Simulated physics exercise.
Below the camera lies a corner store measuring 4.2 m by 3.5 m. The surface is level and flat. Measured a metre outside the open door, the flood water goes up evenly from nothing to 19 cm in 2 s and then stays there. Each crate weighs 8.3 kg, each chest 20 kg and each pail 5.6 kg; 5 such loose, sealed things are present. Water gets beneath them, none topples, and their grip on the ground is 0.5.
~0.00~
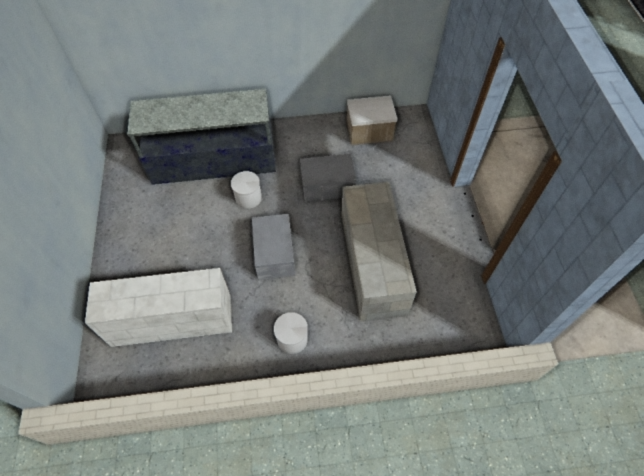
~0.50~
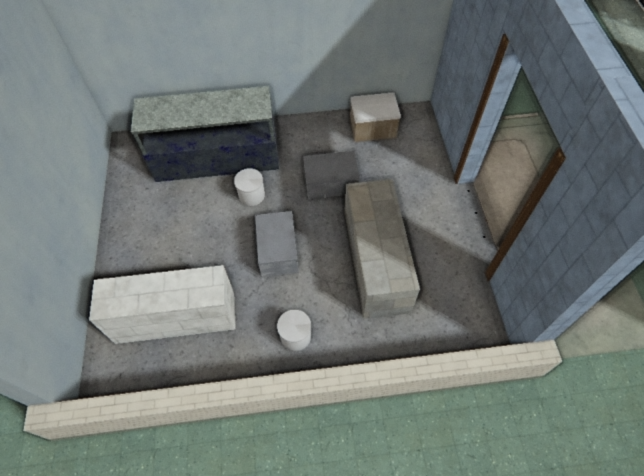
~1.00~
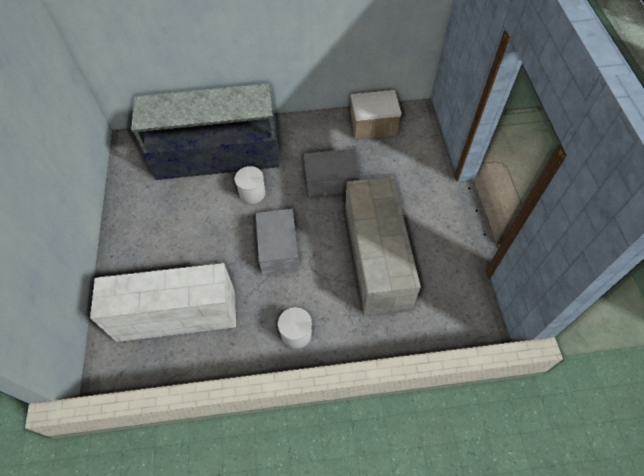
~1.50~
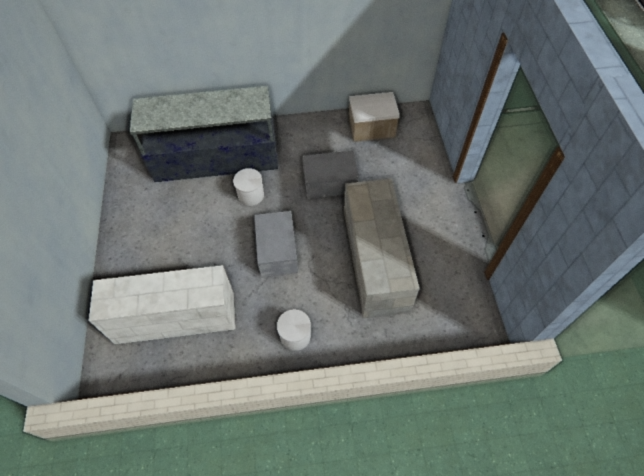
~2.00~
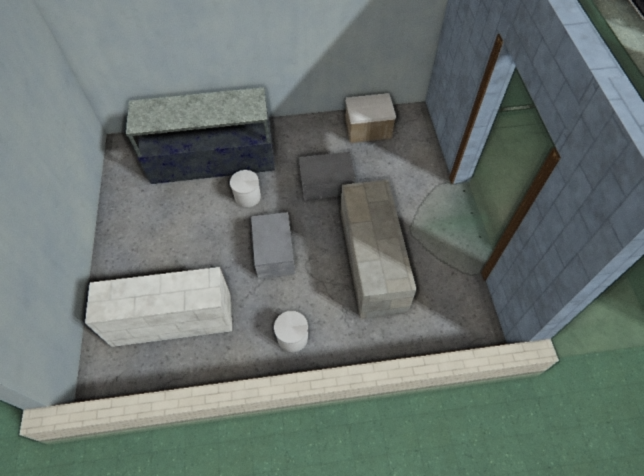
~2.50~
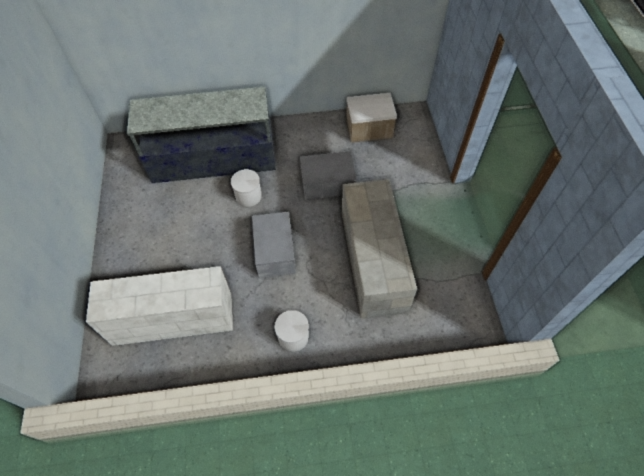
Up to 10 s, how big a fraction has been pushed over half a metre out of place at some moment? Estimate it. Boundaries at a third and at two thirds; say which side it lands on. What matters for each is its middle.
It's going to be somewhere in the middle, I reckon.
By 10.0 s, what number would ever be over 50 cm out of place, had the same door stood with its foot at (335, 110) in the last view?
That would give 4.
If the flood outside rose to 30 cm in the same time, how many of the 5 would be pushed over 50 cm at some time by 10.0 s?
Result: 5.
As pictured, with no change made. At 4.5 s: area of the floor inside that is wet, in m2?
Roughly 6.5 m2.
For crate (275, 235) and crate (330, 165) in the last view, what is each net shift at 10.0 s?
In turn: 60 cm, 100 cm.
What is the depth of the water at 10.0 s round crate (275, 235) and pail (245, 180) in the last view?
7 and 5 cm.
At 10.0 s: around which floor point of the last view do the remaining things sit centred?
About (290, 237).
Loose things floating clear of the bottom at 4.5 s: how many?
Count at that moment: 0.
After 3.5 s 0 of 5 are over 50 cm from their spots; 0 afloat.
After 4.5 s 1 of 5 are over 50 cm from their spots; 0 afloat.
After 7.0 s 1 of 5 are over 50 cm from their spots; 2 afloat.
After 10.0 s 2 of 5 are over 50 cm from their spots, and 2 have been at some point; 3 afloat.
